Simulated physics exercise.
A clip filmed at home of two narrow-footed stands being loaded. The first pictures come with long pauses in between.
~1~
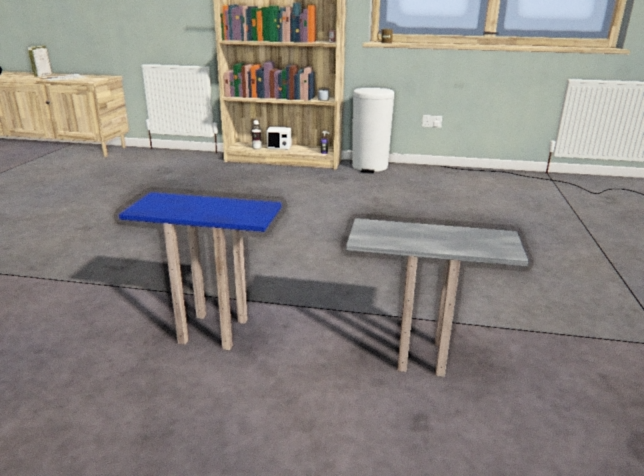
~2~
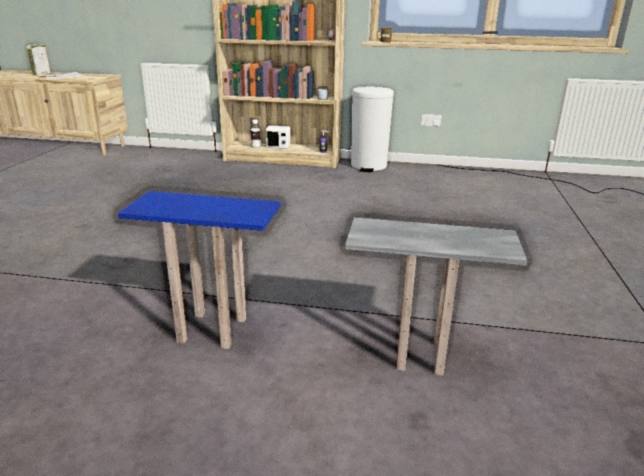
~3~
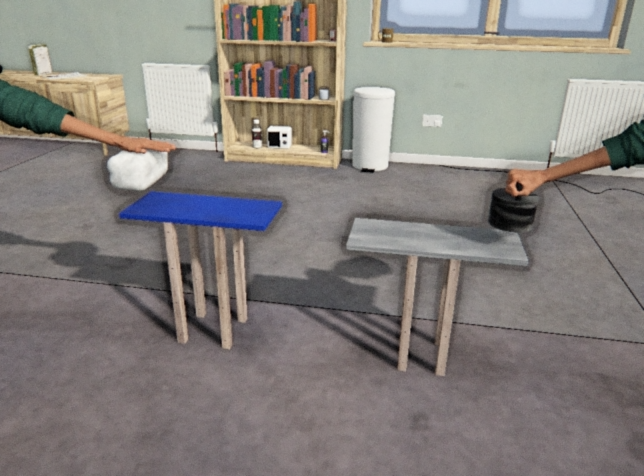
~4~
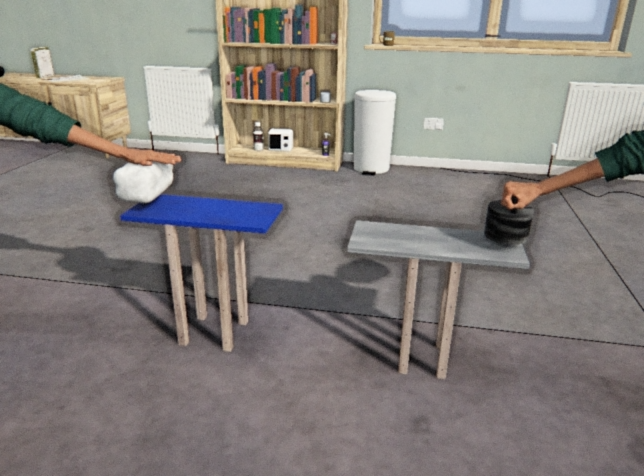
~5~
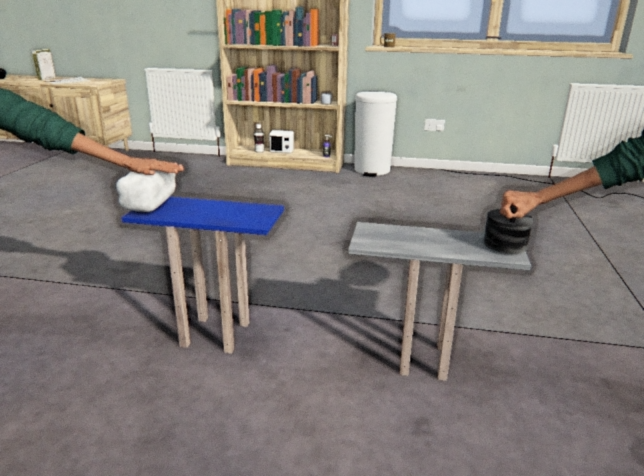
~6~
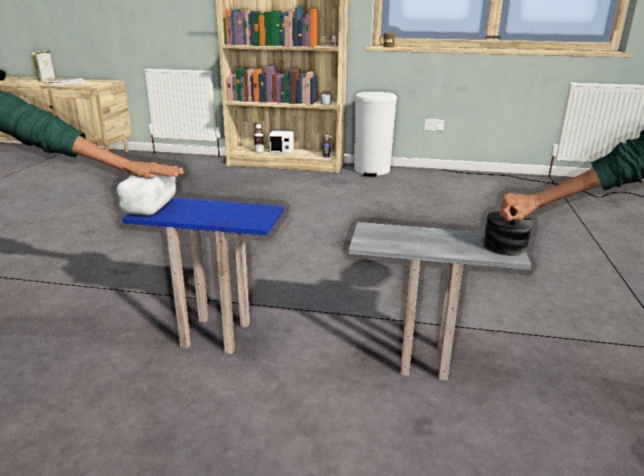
In a room, two arms reaching in from opposite sides, lowering a white cushion onto a blue-topped stand and a black object onto a grey one.
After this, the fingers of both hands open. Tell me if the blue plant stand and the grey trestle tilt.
One by one: Chances are the blue plant stand won't go down; chances are the grey trestle will go down.
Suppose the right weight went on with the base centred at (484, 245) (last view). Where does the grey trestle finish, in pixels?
It ends up near (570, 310).
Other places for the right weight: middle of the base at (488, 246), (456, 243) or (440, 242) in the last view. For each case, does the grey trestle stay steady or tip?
Tumbles, remains upright, remains upright.
Then, 0.46 s later than the last frame, blue plant stand at rest near (206, 215); grey trestle tilted by 24° near (497, 251).
Then, 0.62 s later than the last frame, blue plant stand at rest near (206, 215); grey trestle tilted by 56° near (554, 293).
When it is over, the blue plant stand stays flat on its feet, near (206, 215); the grey trestle tips up, near (567, 313).
